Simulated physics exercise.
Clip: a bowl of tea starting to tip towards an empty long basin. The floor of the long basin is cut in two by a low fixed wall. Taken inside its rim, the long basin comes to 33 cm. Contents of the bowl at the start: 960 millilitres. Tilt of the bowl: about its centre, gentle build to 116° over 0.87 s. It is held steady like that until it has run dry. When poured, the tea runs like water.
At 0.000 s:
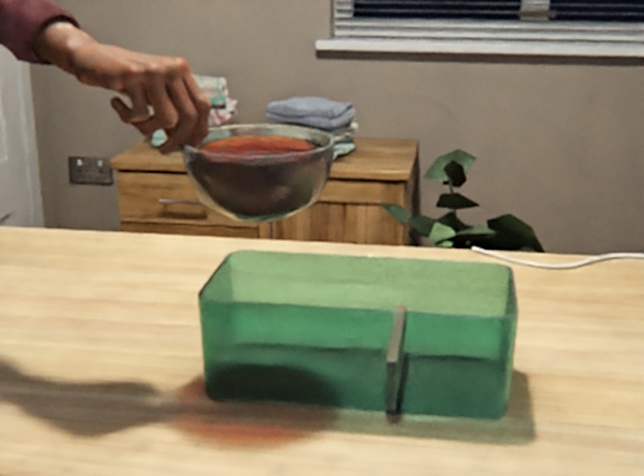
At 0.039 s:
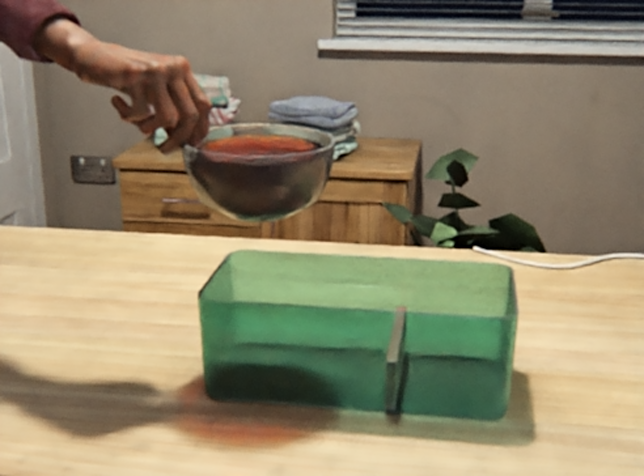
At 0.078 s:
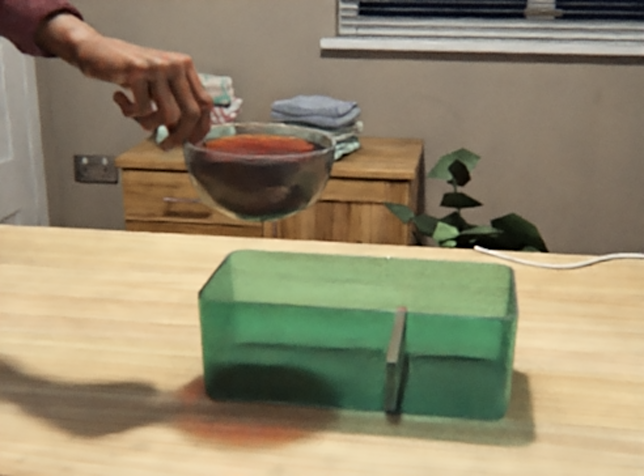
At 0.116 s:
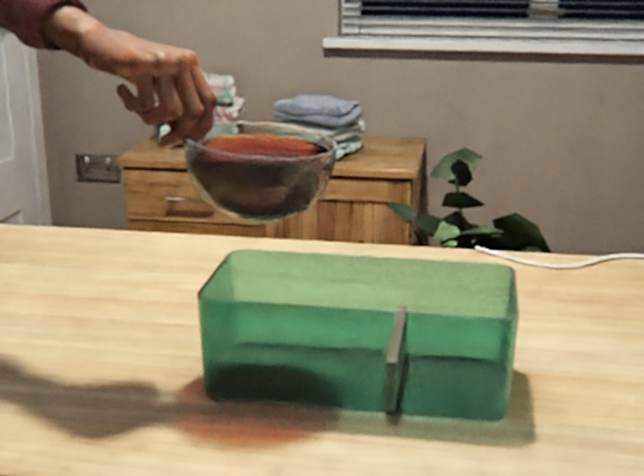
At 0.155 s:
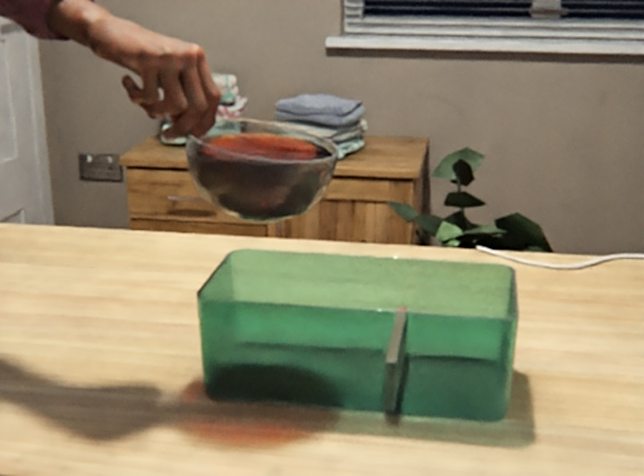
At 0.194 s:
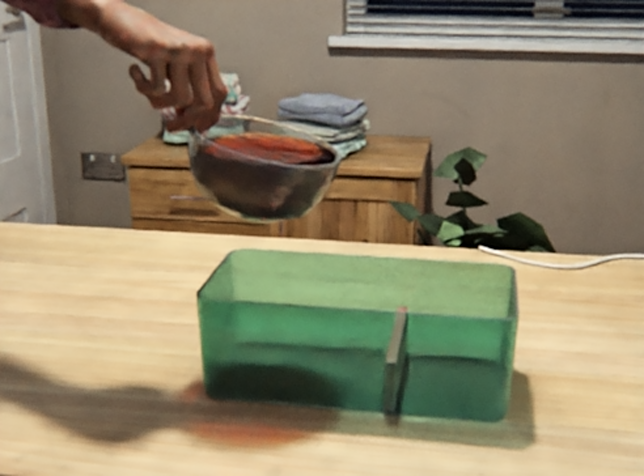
Glass bowl of reddish tea tilting gently to the right in a hand's grip above a green divided basin on a table.
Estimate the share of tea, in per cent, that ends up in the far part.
About 25 per cent.
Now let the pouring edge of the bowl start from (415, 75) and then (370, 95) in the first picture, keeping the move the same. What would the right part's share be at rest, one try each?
About 75 %, then about 65 %.
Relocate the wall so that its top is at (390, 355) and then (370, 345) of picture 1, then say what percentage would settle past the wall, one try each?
Respectively 40 and 60 %.
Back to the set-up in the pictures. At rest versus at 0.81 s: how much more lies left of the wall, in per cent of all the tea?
Near 0 percent, more or less.
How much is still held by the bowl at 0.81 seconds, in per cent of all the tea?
About 0 percent.
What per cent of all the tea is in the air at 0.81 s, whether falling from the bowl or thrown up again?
I'd put it at about 4 per cent of the liquid.
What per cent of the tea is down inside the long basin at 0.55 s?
Roughly 30 percent.
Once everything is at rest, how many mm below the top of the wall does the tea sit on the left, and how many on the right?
Left: Roughly 34 mm; right: Roughly 42 mm.
By 0.55 s the tilt is 81° and 34 per cent is still to pour, 15 is left of the wall and 14 right of it.
By 0.81 s the tilt is 114° and 0 per cent is still to pour, 71 is left of the wall and 24 right of it.
By 1.08 s the tilt is 116° and 0 per cent is still to pour, 71 is left of the wall and 25 right of it.
By 1.37 s the tilt is 116° and 0 per cent is still to pour, 71 is left of the wall and 25 right of it.
At rest 71 per cent lies left of the wall, 25 right of it and 4 outside.
